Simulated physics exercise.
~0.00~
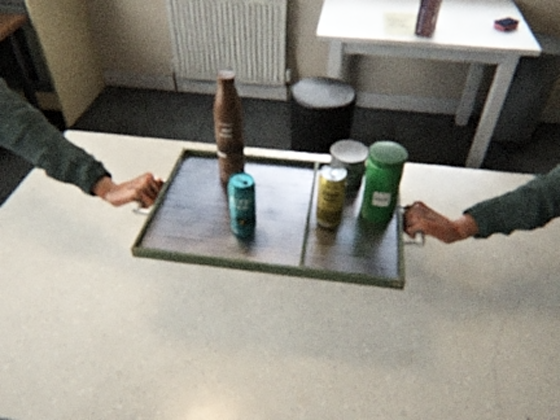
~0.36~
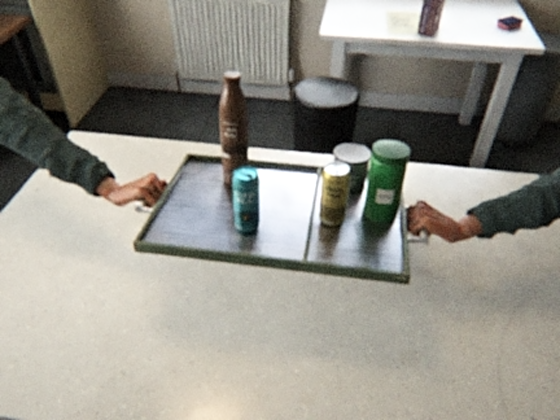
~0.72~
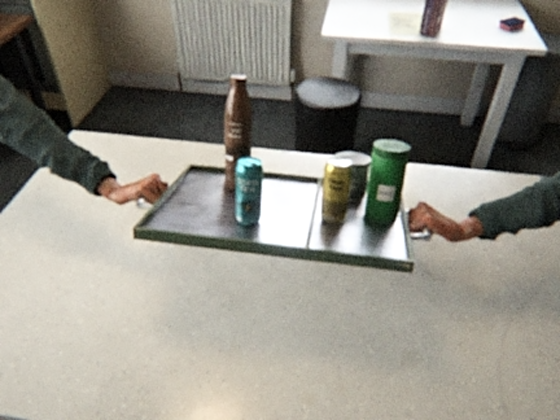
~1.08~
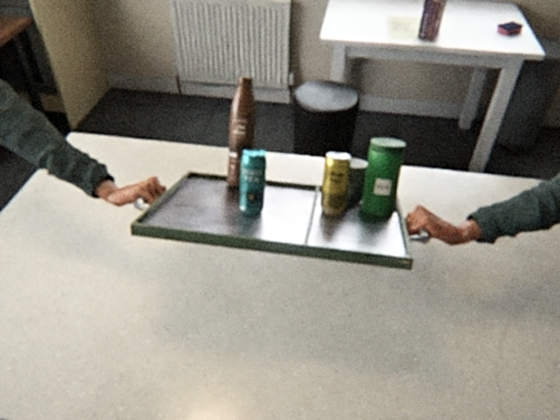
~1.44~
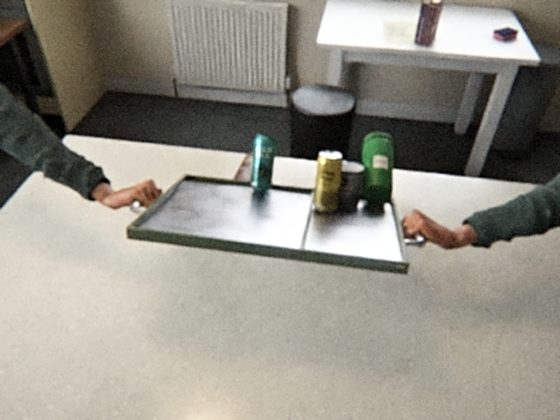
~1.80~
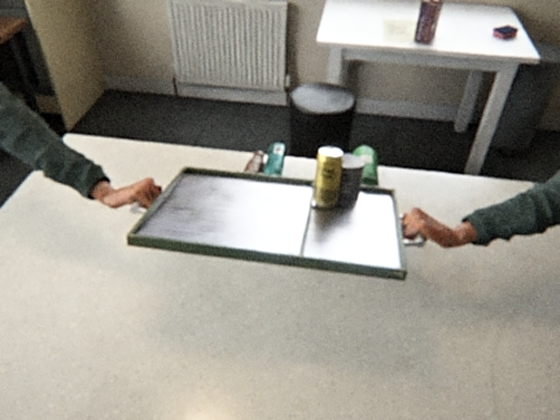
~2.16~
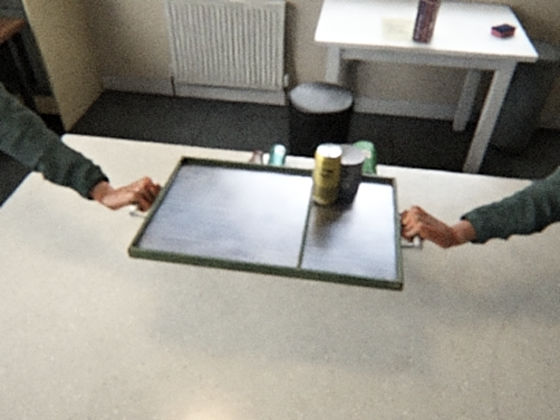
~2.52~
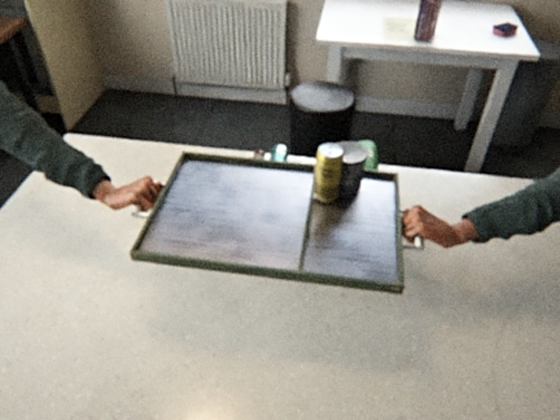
Two hands tipping a tray away, toppling the bottle, turquoise can and green jar off the far edge, then levelling it.
